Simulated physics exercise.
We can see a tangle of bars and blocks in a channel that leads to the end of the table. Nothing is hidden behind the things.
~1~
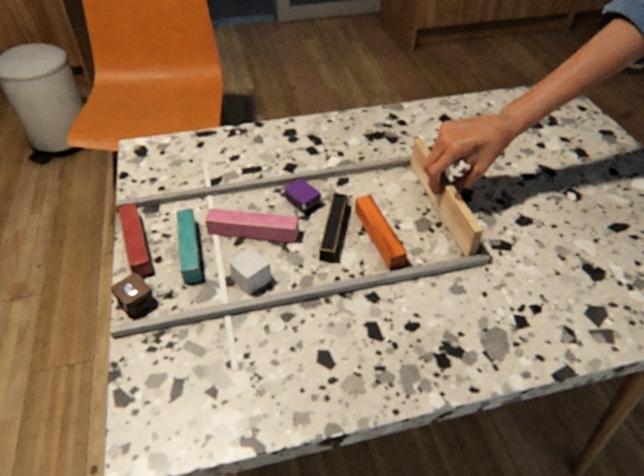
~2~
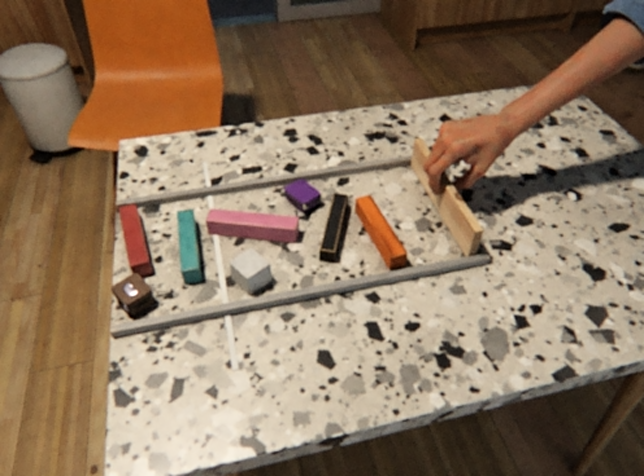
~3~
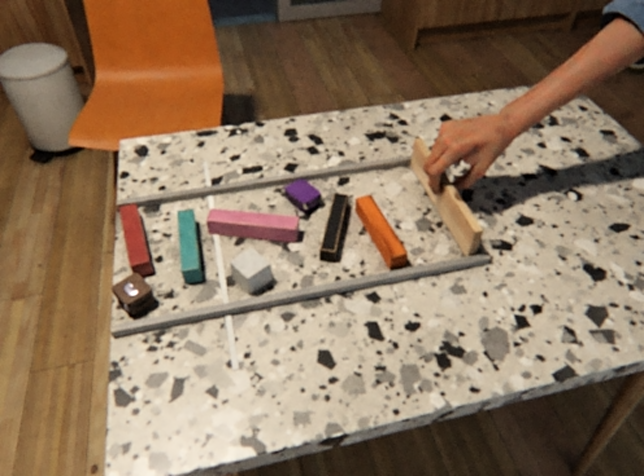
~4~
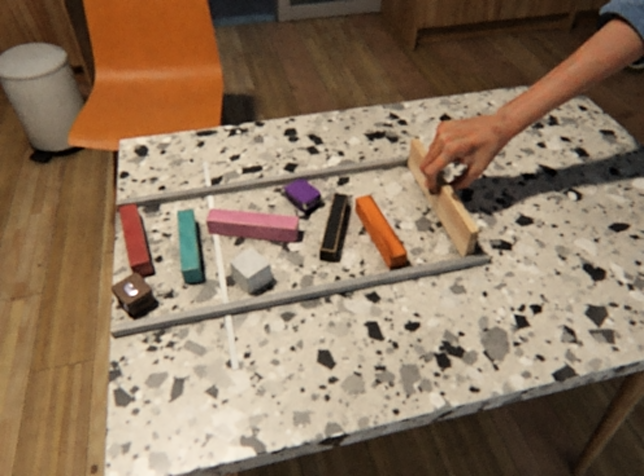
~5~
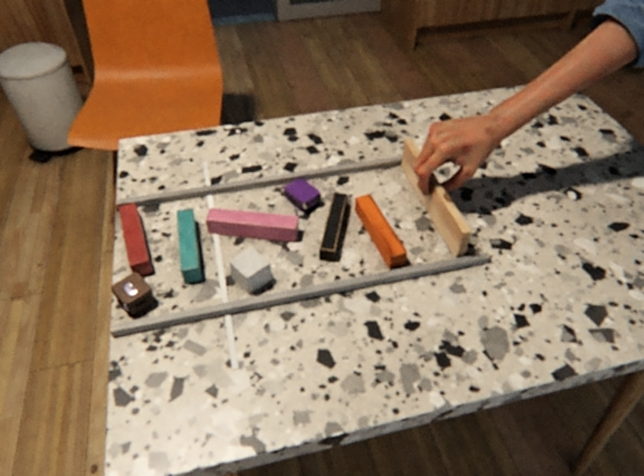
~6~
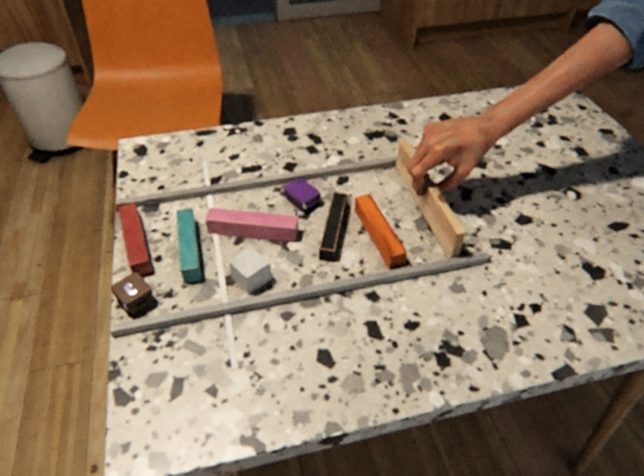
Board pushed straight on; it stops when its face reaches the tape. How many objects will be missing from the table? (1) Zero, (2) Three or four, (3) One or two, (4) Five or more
Option 1: Zero.
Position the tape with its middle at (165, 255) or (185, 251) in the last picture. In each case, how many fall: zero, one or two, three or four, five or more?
Number down, tape by tape: Either three or four / just one or two.
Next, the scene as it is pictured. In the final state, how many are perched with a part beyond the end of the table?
The total here is 0.
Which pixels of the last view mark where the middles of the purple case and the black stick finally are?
The purple case stops around (193, 202); the black stick around (191, 248).
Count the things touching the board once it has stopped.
It's touching 2 at the end.
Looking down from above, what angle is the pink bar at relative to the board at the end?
About 5 degrees.
Soon after, none off yet; red bar at rest near (134, 238); brown case at rest near (134, 295); turquoise bar at rest near (188, 244).
Then, none off yet; red bar at rest near (134, 238); brown case at rest near (134, 295); turquoise bar moved a little near (171, 248).
At rest, the number that fall off is zero.
